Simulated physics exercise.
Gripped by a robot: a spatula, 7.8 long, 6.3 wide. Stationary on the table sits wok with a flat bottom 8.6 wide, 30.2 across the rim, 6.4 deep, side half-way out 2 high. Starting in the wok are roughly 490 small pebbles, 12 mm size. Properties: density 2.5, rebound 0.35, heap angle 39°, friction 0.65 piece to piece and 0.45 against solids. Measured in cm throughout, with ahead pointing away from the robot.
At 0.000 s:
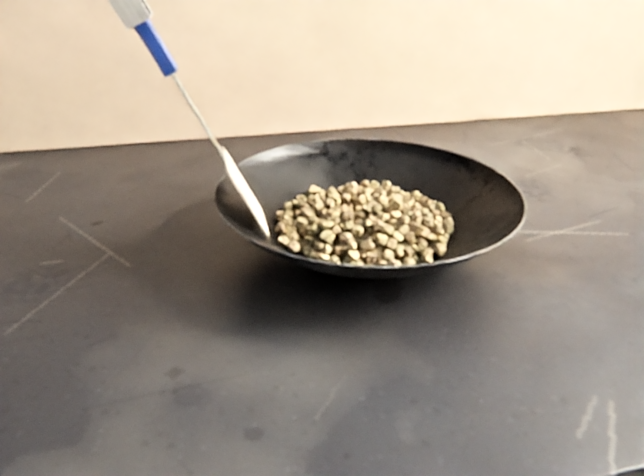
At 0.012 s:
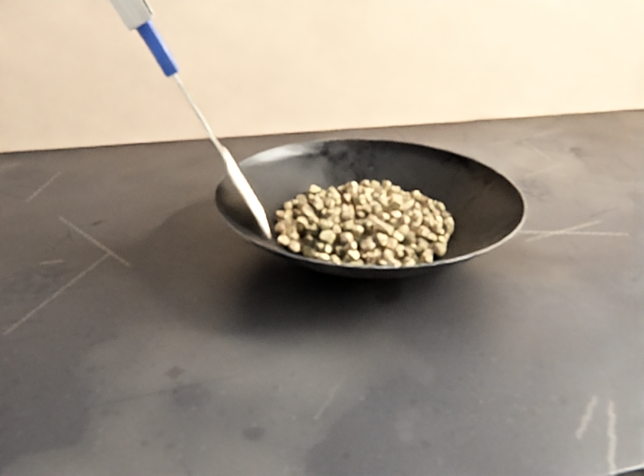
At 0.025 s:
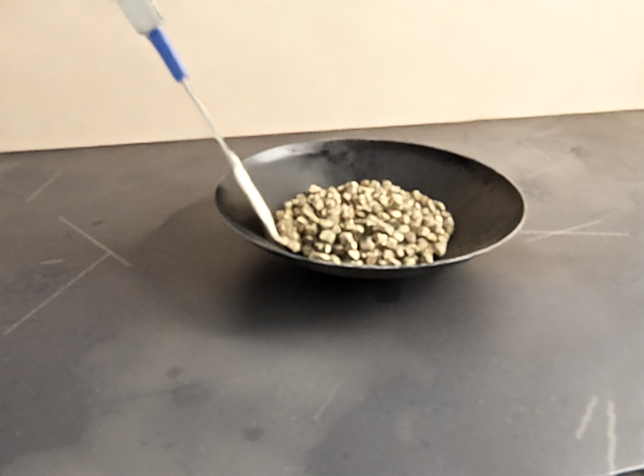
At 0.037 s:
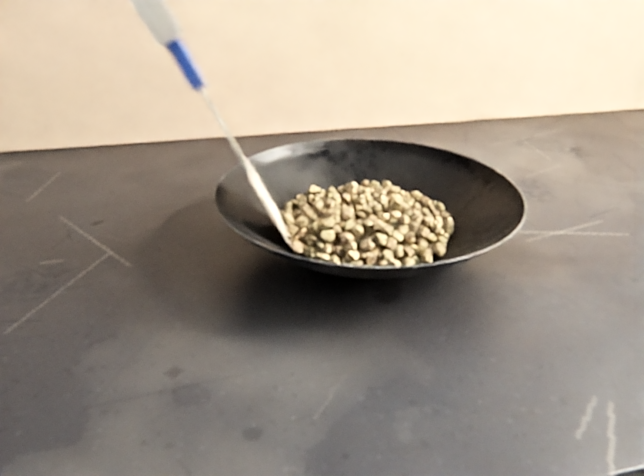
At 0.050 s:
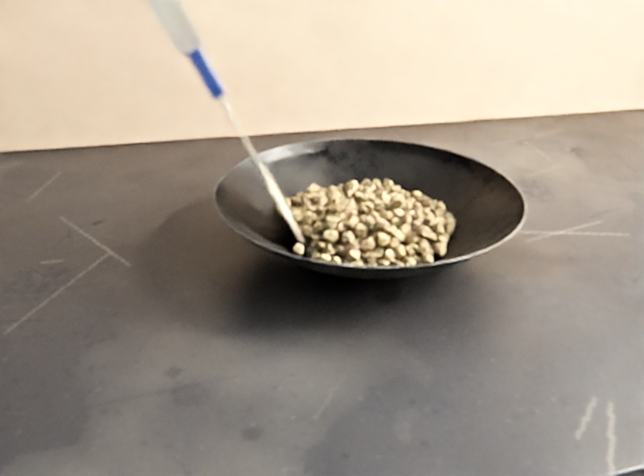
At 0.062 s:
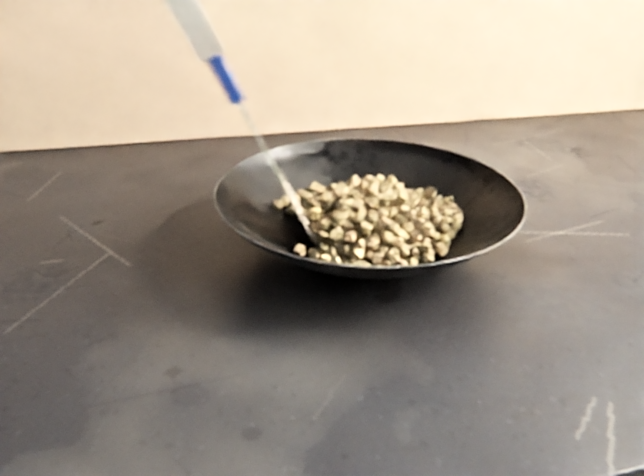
A thin spatula with a blue band sliding rightward into a heap of small pebbles in a black wok, nudging them slightly.
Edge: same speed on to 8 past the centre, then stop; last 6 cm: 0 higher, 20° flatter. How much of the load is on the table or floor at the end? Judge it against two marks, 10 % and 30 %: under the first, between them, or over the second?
Between them, so from 10 to 30 %.
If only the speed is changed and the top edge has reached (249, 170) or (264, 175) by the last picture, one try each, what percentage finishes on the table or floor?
Respectively, some 5 and 10 per cent.
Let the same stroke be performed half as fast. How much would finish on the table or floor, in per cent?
Around 5 per cent would finish on the table or floor.
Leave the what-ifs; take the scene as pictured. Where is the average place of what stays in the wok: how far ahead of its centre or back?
5.0 cm ahead.
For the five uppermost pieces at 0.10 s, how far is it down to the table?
They are some 7 cm up.
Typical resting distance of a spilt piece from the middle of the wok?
Estimate: Near 26 cm.
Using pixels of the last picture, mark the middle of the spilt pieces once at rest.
Near pixel (563, 210).
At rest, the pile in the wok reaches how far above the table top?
8.0 cm.
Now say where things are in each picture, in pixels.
In the first frame, spatula top edge at (224, 158), sloping 65°; upper third of the load around (366, 214), from x 280 to 450, top at y 185; 492 in the wok.
In the second frame, spatula top edge at (226, 159), sloping 65°; upper third of the load around (366, 214), from x 280 to 450, top at y 185.
In the third frame, spatula top edge at (234, 162), sloping 65°; upper third of the load around (366, 214), from x 280 to 450, top at y 185.
In the fourth frame, spatula top edge at (249, 169), sloping 65°; upper third of the load around (367, 214), from x 285 to 450, top at y 185.
In the fifth frame, spatula top edge at (265, 175), sloping 65°; upper third of the load around (367, 211), from x 280 to 450, top at y 185.
In the sixth frame, spatula top edge at (282, 179), sloping 65°; upper third of the load around (372, 206), from x 280 to 455, top at y 180; 492 in the wok.
By 0.10 s, sloping 65°, highest piece 8 above the table; 492 in the wok.
By 0.13 s, sloping 60°, highest piece 9 above the table; 491 in the wok, 1 on the blade or in flight.
By 0.35 s, sloping 45°, highest piece 8 above the table; 397 in the wok, 66 on the table or floor, 29 on the blade or in flight.
By 1.40 s, sloping 45°, highest piece 7 above the table; 396 in the wok, 96 on the table or floor.
Final count, 396 in the wok, 96 on the table or floor. That is 20 % on the table or floor.
